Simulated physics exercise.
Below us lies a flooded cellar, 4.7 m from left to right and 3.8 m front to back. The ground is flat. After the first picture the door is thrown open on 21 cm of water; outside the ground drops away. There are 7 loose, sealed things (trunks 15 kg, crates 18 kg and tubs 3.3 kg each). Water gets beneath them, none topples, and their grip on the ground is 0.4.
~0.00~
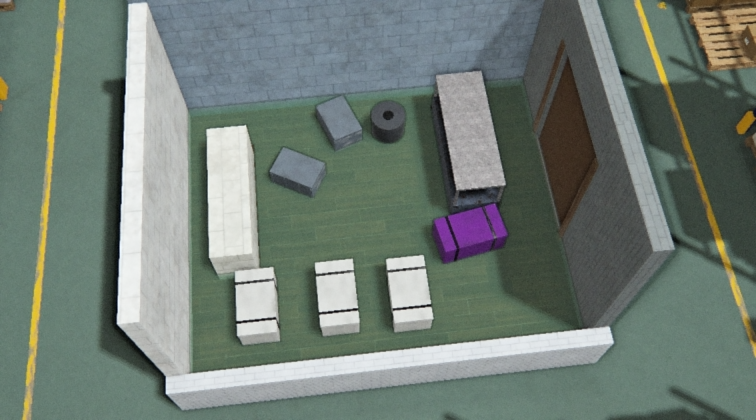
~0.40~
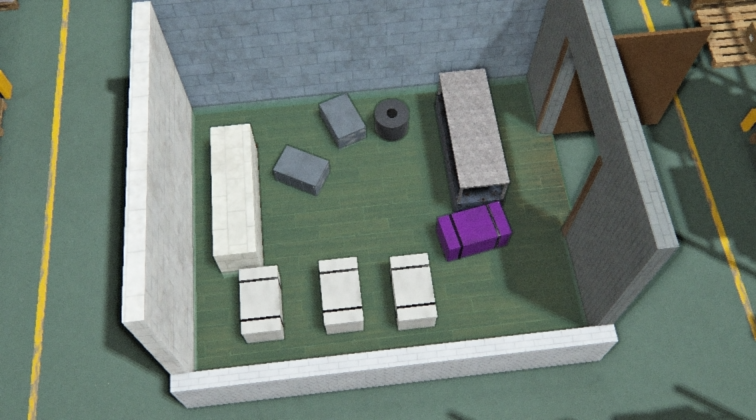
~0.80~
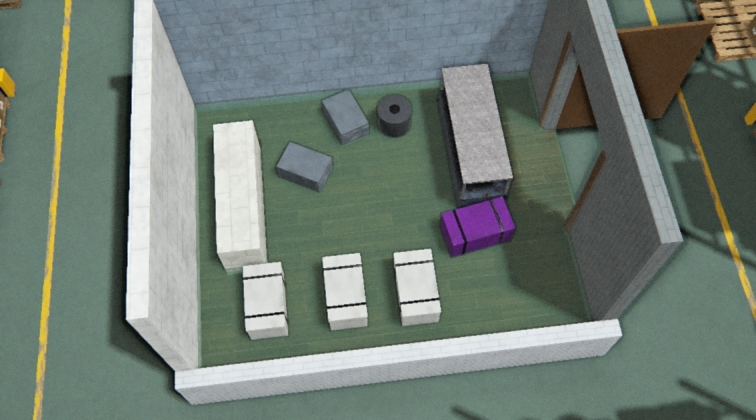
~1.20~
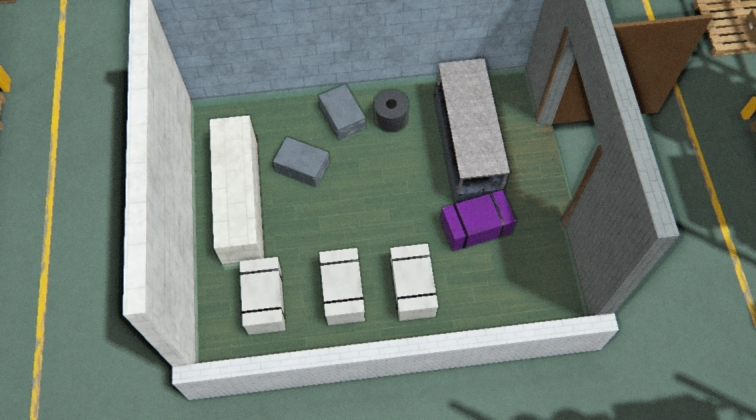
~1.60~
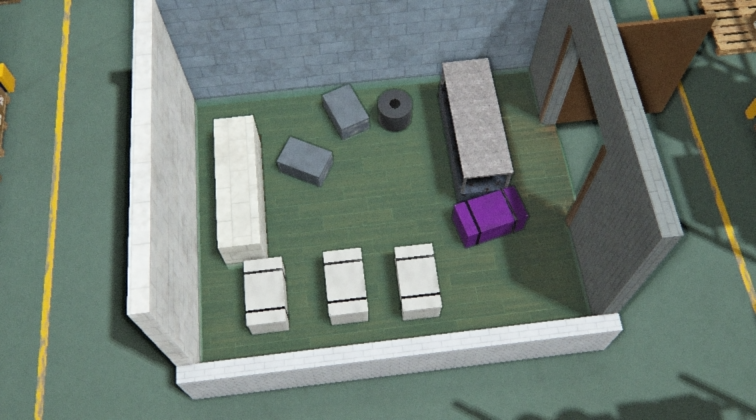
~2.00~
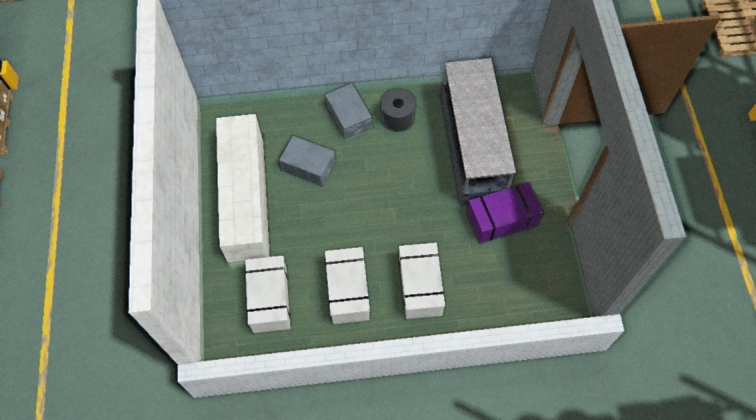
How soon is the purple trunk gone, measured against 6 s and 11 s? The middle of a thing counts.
Expect it before the first time.
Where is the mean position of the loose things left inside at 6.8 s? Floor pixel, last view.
Near (398, 205).
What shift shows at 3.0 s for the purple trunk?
About 100 cm.
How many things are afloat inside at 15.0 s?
I count 5.
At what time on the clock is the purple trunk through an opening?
Near 3.5 s.
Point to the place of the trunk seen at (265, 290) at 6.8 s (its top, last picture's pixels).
At about (306, 283).
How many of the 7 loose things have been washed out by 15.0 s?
By then 2.
After 3.0 s the purple trunk is near (550, 186), 1.0 m from its start, afloat; 0 of 7 are out; 7 afloat.
After 6.8 s the purple trunk has gone out (at 3.4 s); 1 of 7 are out; 6 afloat.
After 11.0 s the purple trunk has gone out (at 3.4 s); 2 of 7 are out; 5 afloat.
After 15.0 s the purple trunk has gone out (at 3.4 s); 2 of 7 are out; 5 afloat.
